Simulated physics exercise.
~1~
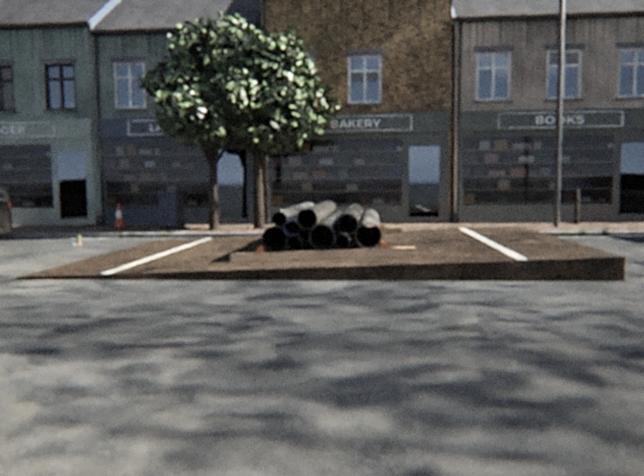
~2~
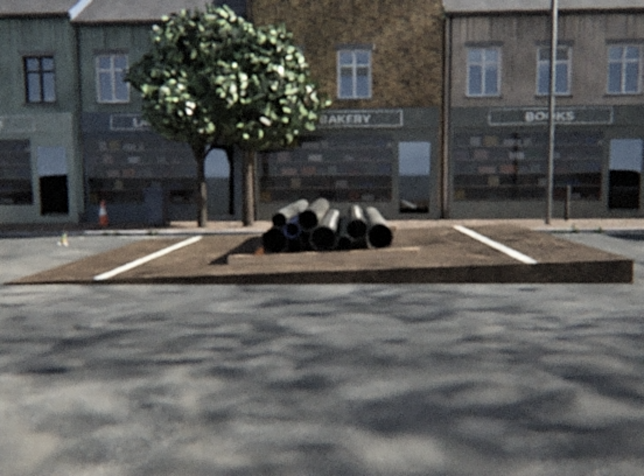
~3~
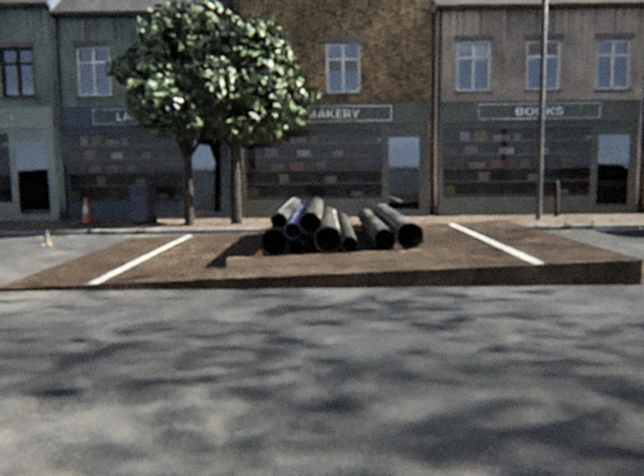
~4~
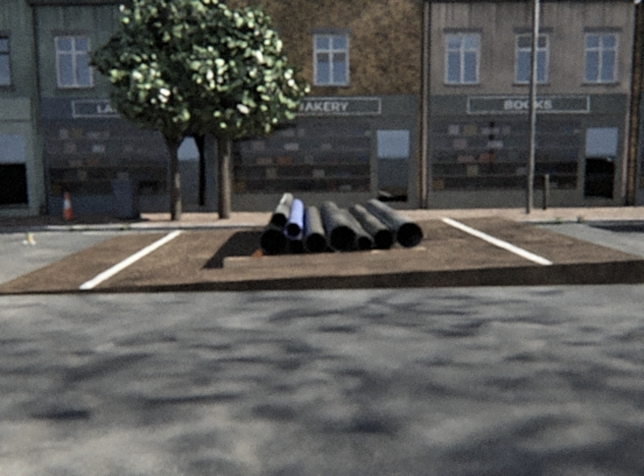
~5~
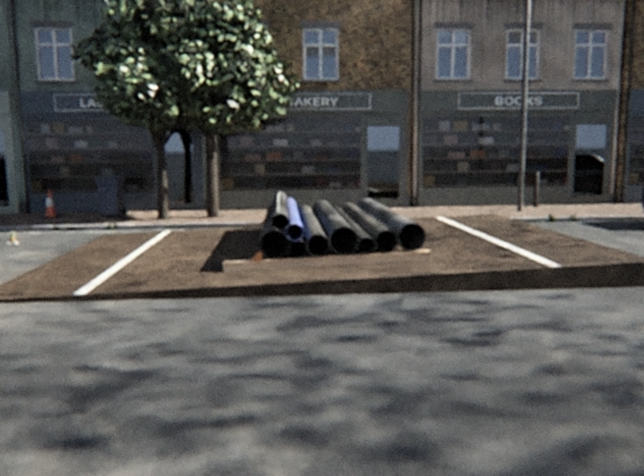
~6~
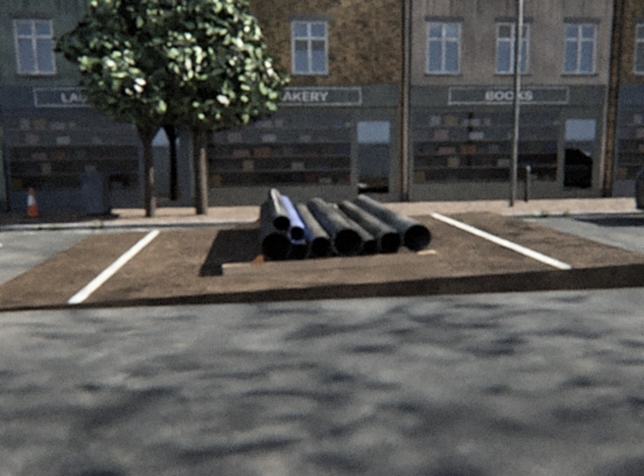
A stack of dark pipes slumps and spreads rightward, leaving a blue one atop others.
